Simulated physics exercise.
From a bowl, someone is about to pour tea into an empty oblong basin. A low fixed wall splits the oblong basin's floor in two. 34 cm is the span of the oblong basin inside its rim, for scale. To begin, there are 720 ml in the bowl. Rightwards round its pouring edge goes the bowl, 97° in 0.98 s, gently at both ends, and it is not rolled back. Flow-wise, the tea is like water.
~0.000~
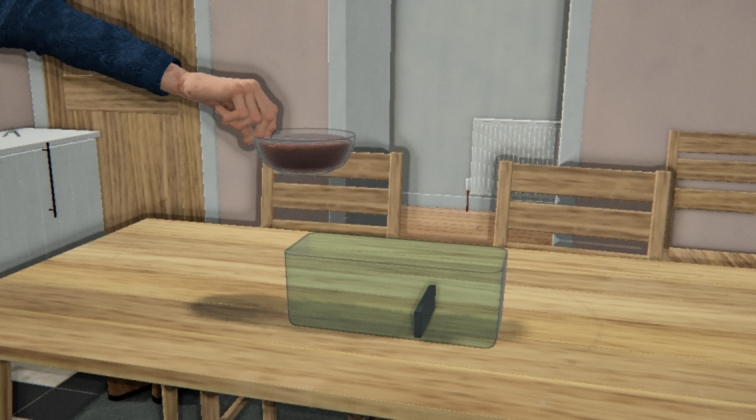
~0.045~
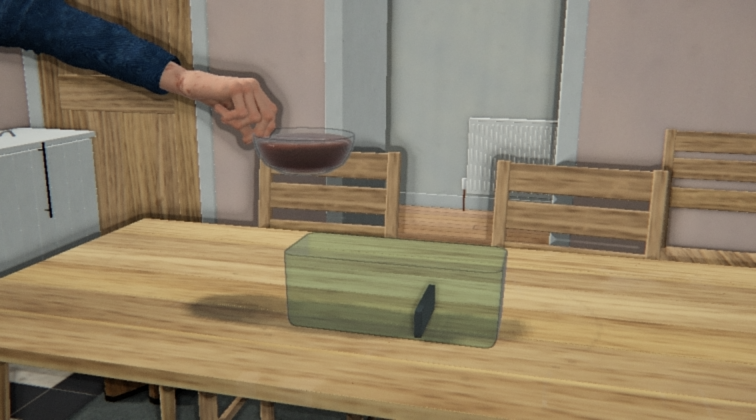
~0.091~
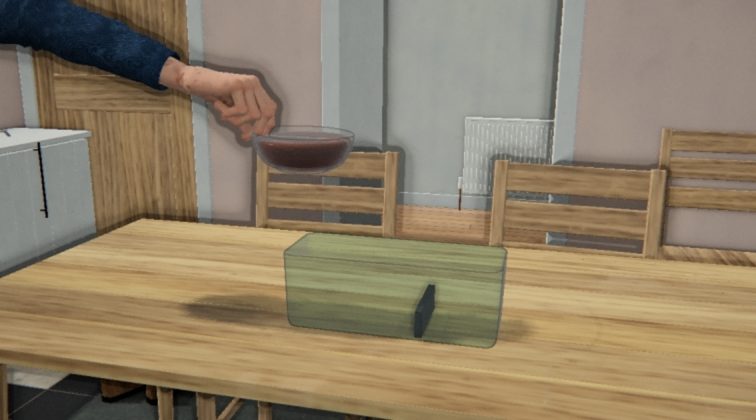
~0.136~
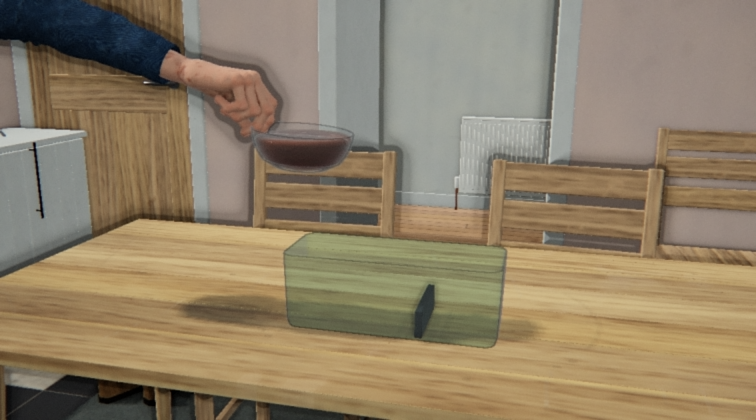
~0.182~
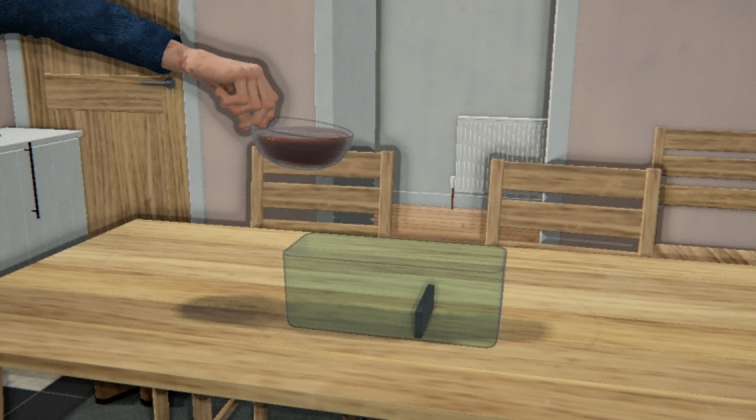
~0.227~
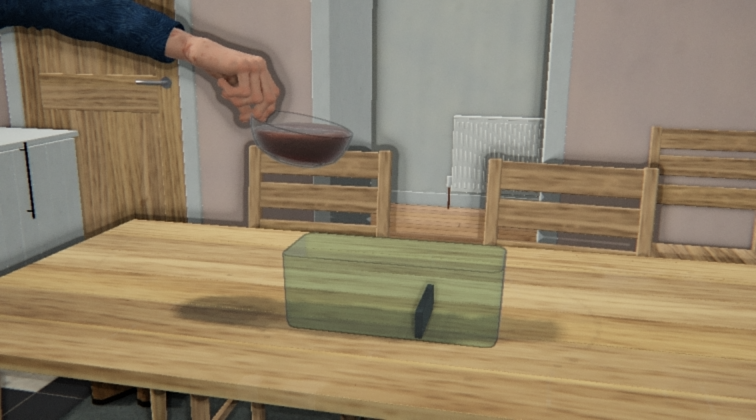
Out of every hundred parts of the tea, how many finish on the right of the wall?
About 56 in every hundred.
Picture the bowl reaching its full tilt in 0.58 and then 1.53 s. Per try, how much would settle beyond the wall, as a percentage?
I'd say 55 percent on the first go, 40 percent on the next.
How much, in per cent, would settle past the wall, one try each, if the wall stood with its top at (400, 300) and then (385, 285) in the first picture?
I'd say 80 percent on the first go, 90 percent on the next.
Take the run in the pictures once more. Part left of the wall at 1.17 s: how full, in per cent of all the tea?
The fraction is near 40 percent.
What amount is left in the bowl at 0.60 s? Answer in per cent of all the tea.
At that time about 38 in a hundred parts are still held.
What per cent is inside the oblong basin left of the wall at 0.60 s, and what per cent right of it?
I'd say about 10 left and about 0 right.
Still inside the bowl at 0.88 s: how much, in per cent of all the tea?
I'd say some 2 per cent remains.
After 0.60 s the tilt is 66° and 38 per cent is still to pour, 9 is left of the wall and 0 right of it.
After 0.88 s the tilt is 94° and 2 per cent is still to pour, 24 is left of the wall and 57 right of it.
After 1.17 s the tilt is 97° and 0 per cent is still to pour, 41 is left of the wall and 57 right of it.
After 1.48 s the tilt is 97° and 0 per cent is still to pour, 42 is left of the wall and 56 right of it.
In the end 42 per cent lies left of the wall, 56 right of it and 3 outside.
